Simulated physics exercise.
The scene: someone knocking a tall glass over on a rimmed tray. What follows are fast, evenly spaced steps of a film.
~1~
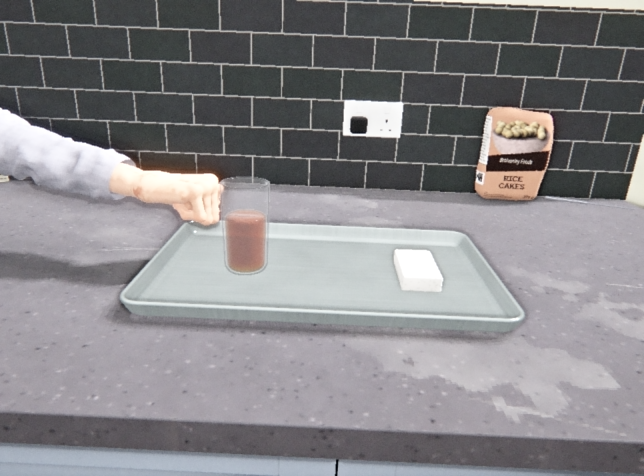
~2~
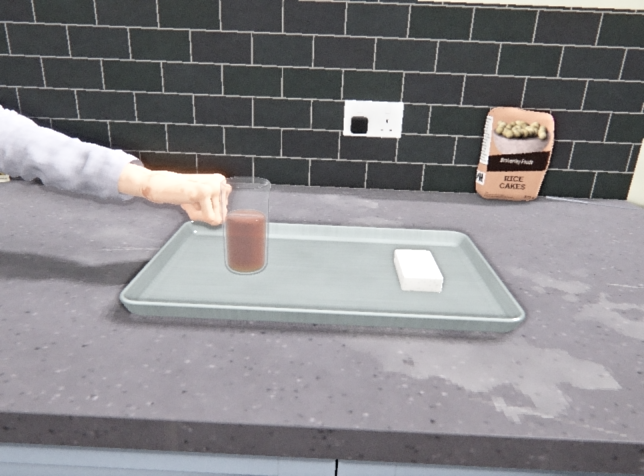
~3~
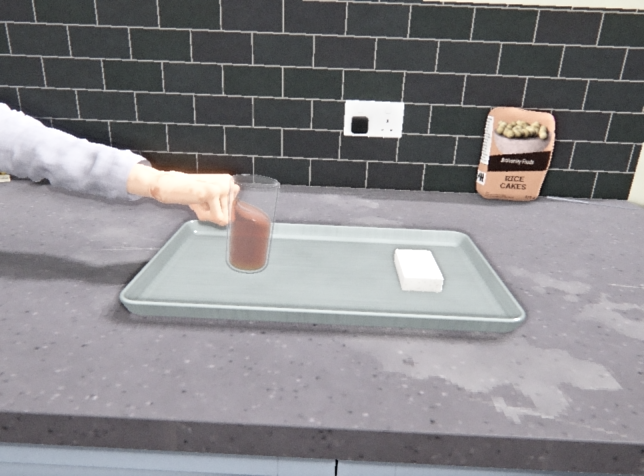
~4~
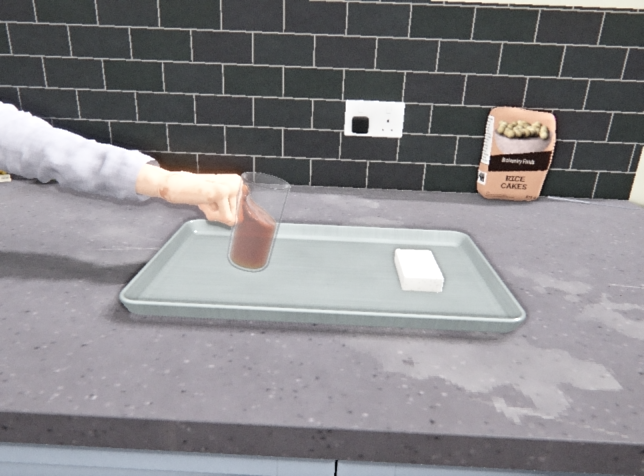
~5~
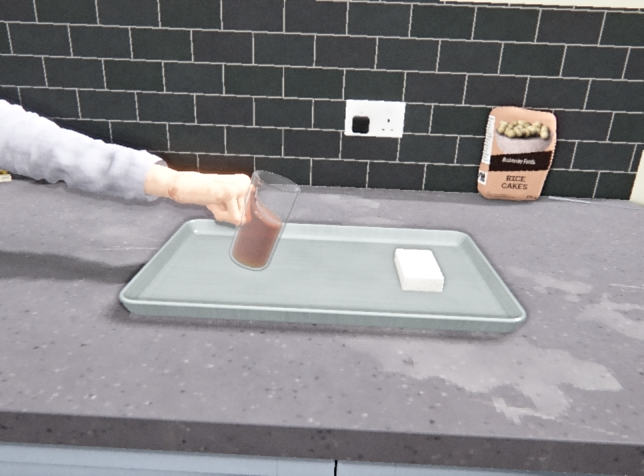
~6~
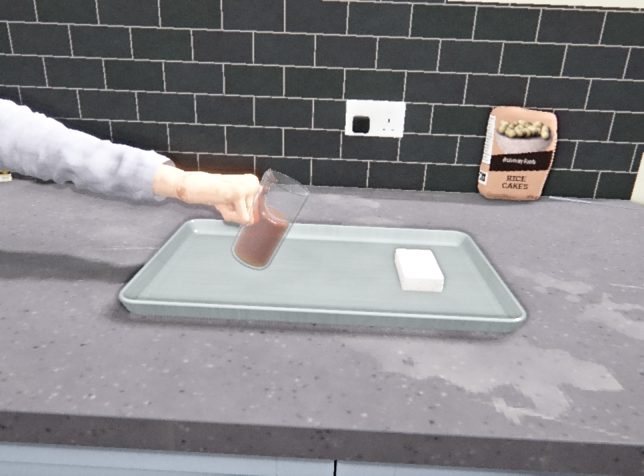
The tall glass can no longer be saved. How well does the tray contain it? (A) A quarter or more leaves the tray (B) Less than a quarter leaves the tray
Less than a quarter leaves the tray (B).
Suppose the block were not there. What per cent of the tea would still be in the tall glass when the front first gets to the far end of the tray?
About 50 per cent.
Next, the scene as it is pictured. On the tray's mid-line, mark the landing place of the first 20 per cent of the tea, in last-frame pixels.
Around (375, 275).
A moment on, the tall glass lies on its side and 100 per cent is in the glass, 0 on the tray and 0 above or beyond its rim.
Next, the tall glass lies on its side and 59 per cent is in the glass, 28 on the tray and 12 above or beyond its rim.
Then the tall glass lies on its side and 32 per cent is in the glass, 52 on the tray and 15 above or beyond its rim.
Later the tall glass lies on its side and 18 per cent is in the glass, 71 on the tray and 11 above or beyond its rim.
At rest 90 per cent is held by tray and glass, 10 is off the tray.
